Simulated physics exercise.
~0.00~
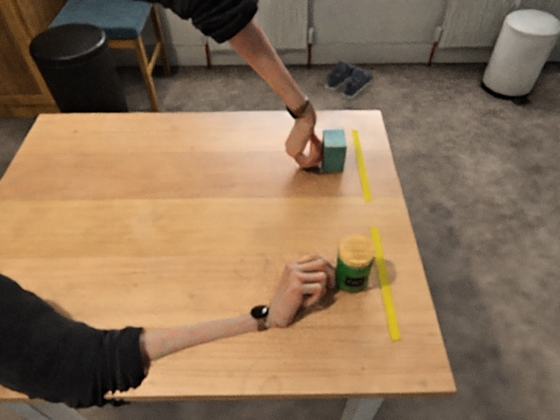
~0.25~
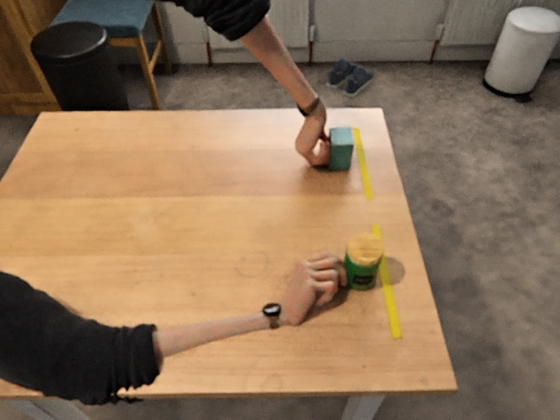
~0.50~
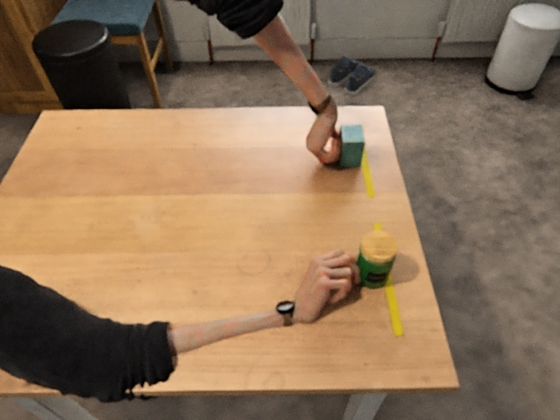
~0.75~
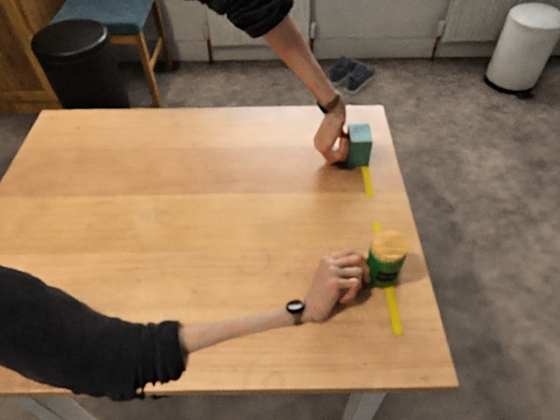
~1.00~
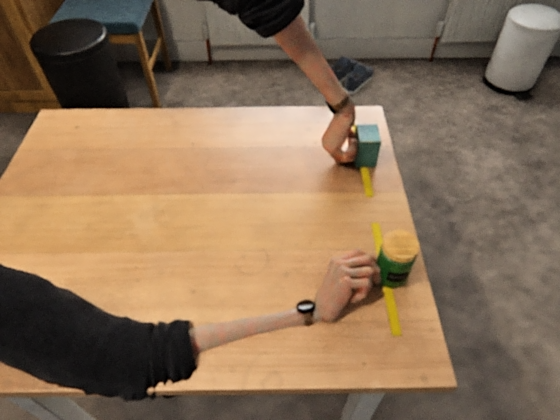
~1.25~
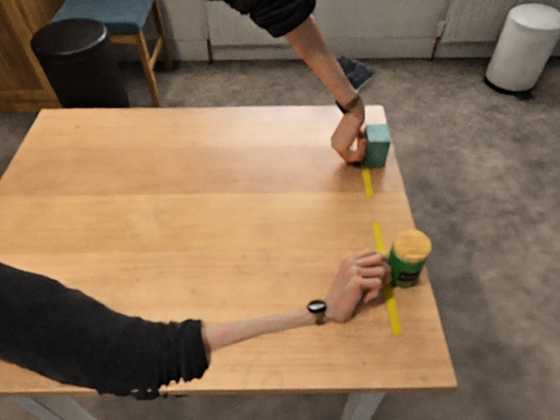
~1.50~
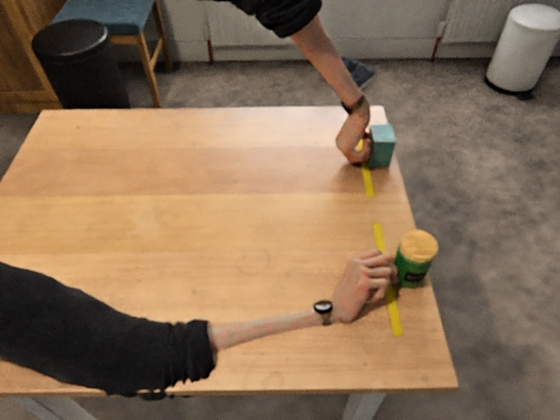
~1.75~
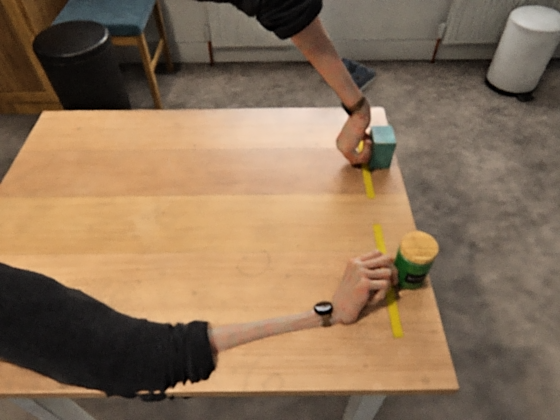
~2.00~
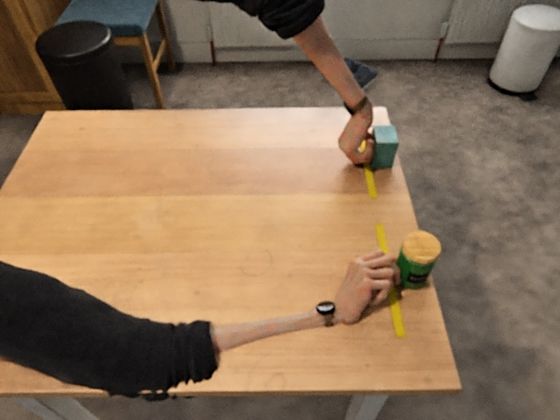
Two hands slowly push a turquoise block and a green jar right, both staying on the table.
